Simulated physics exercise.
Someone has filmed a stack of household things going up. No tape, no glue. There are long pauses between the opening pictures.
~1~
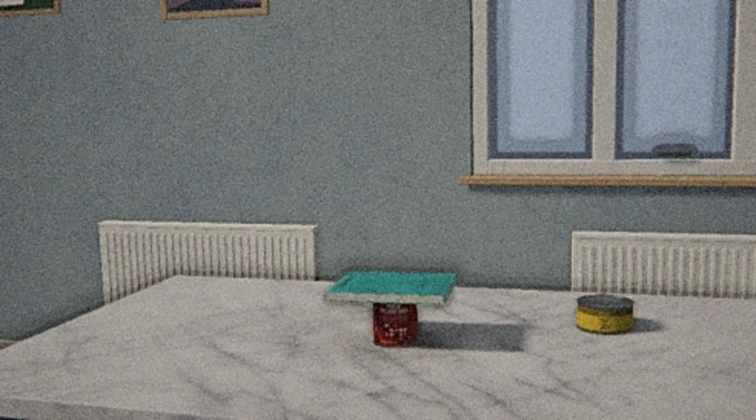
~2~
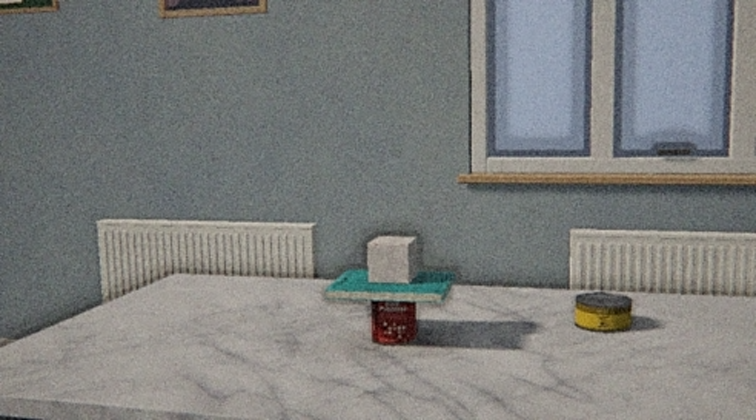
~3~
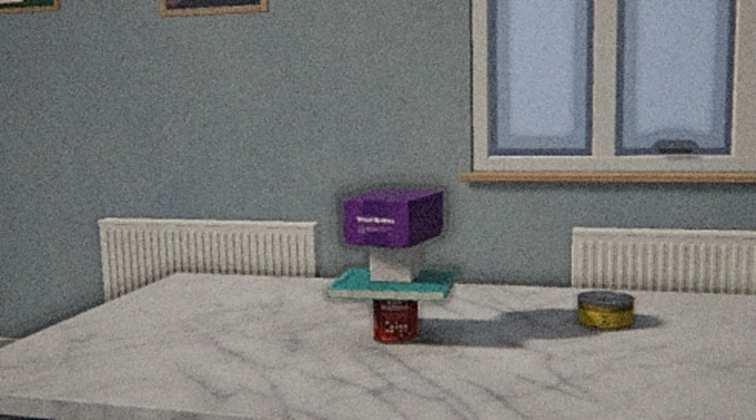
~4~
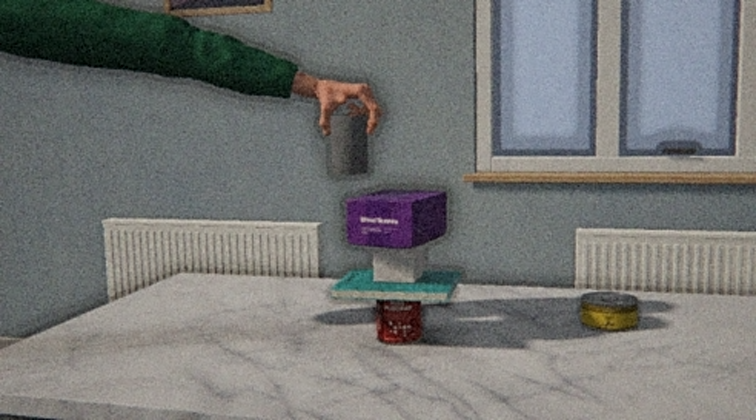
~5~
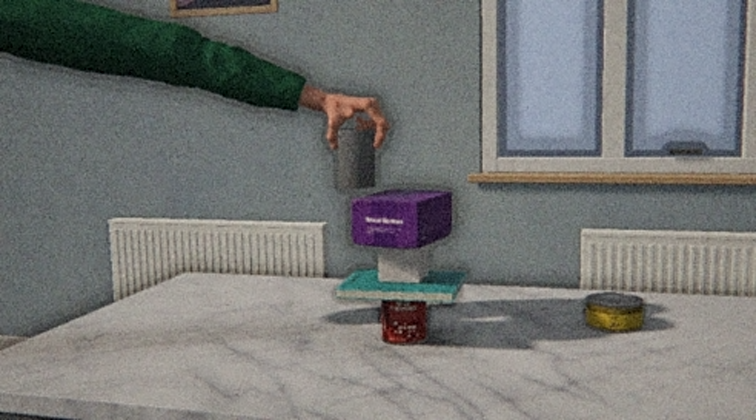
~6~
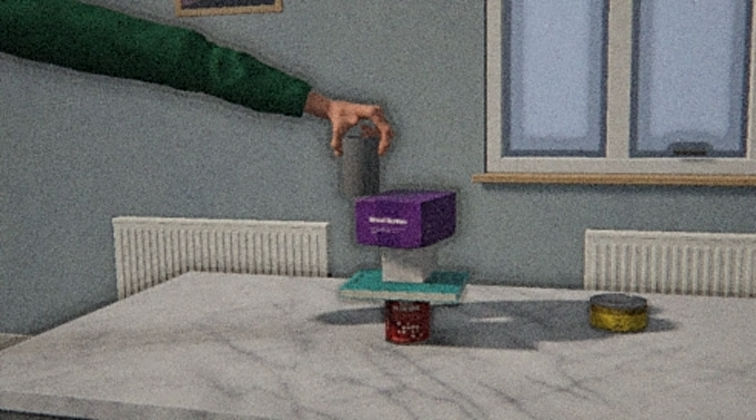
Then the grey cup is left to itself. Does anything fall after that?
The pile gives way.
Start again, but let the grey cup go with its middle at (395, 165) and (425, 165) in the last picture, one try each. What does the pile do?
In the first case it stays up; in the second case it stays up.
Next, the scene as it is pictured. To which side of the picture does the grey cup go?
To the left.
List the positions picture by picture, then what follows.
In the first frame, the last thing is not in view yet; yellow tub (605, 314).
In the second frame, the last thing is not in view yet; white block (393, 260).
In the third frame, the last thing is not in view yet; turquoise book (394, 284).
The fourth frame shows still above its spot; grey cup (350, 144); purple box (398, 217).
The fifth frame shows still above its spot; grey cup (357, 158); red pot (404, 313).
The sixth frame shows set down, still held; grey cup (362, 165); yellow tub (618, 313).
Then, 0.40 s after the last picture, grey cup now fallen.
Then, 0.50 s after the last picture, things are still on the move.
Then, 0.80 s after the last picture, nothing new.
At rest, fallen, grey cup; the other 5 in place. Seen from the same camera at the end, grey cup near (322, 300). The pile loses its balance.
